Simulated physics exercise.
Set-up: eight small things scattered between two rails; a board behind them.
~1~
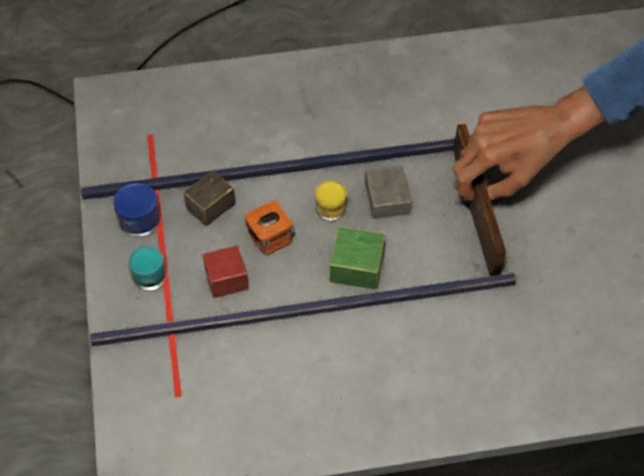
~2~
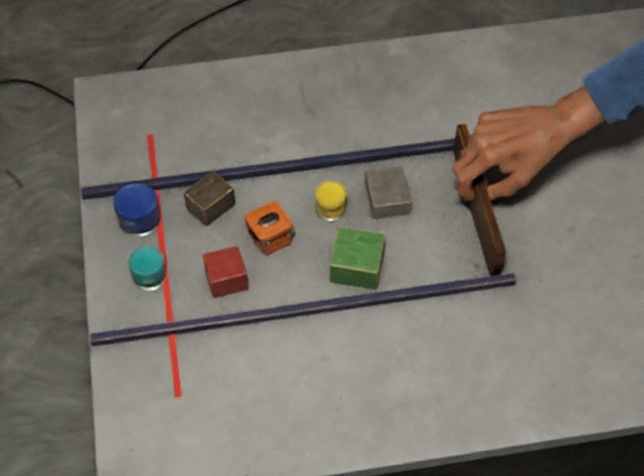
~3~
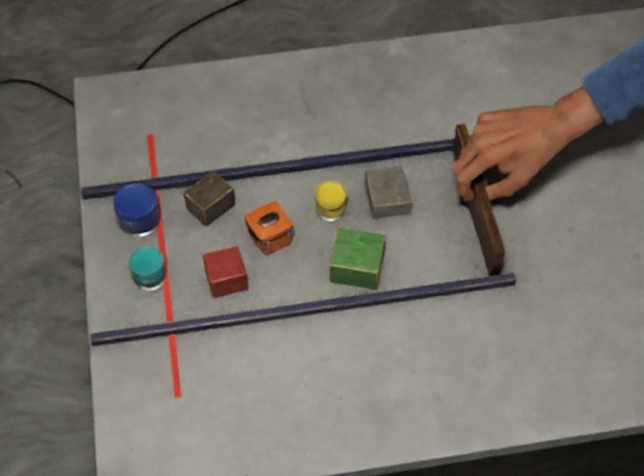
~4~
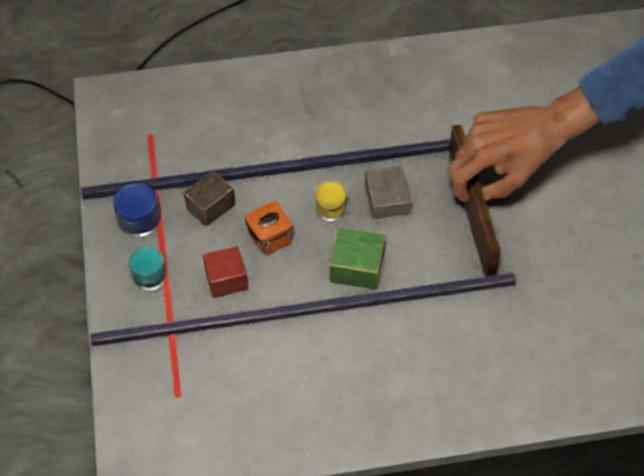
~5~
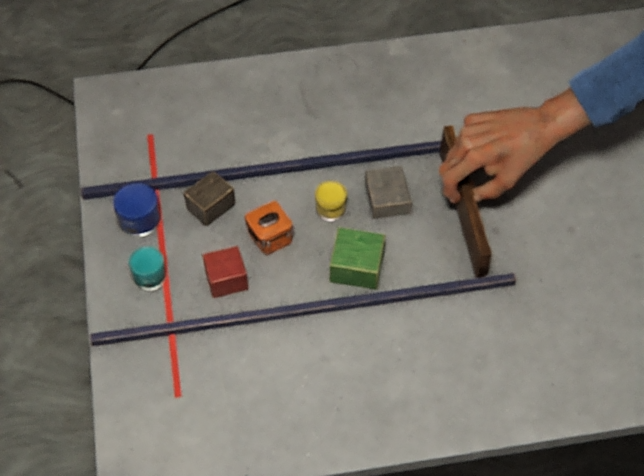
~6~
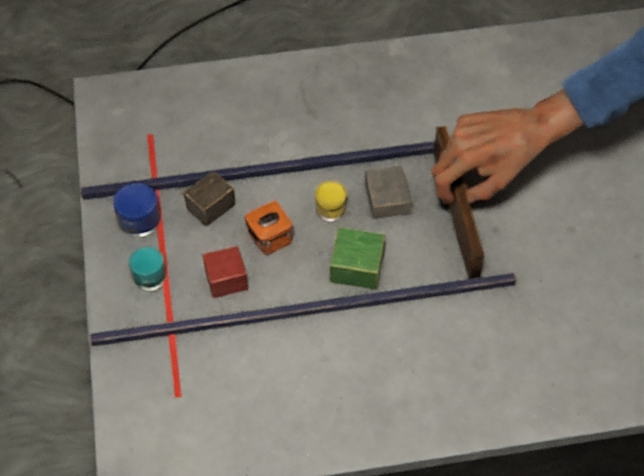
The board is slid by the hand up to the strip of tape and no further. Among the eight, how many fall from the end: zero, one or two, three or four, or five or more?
There will be one or two losses over the edge.
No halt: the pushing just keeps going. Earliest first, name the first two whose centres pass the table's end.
Order, earliest first: The blue tin; the red block.
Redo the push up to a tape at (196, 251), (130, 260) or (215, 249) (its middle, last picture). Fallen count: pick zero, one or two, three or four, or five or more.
So, taking them in turn, I'd give none; at least five; zero.
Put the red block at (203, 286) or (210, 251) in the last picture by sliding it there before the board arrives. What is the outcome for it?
Safe; Safe.
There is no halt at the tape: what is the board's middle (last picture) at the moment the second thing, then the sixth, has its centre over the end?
At (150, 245) for the second, at (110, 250) for the sixth.
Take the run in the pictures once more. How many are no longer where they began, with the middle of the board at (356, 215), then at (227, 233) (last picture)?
By the first moment it's 3, by the second it's 8.
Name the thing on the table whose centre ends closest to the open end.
Red block.
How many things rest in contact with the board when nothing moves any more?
Tally at the end: 3.
A little later, none off yet; blue tin at rest near (138, 210); turquoise tin at rest near (148, 269); black block at rest near (210, 198).
When it is over, the number that fall off is one or two; down, blue tin.
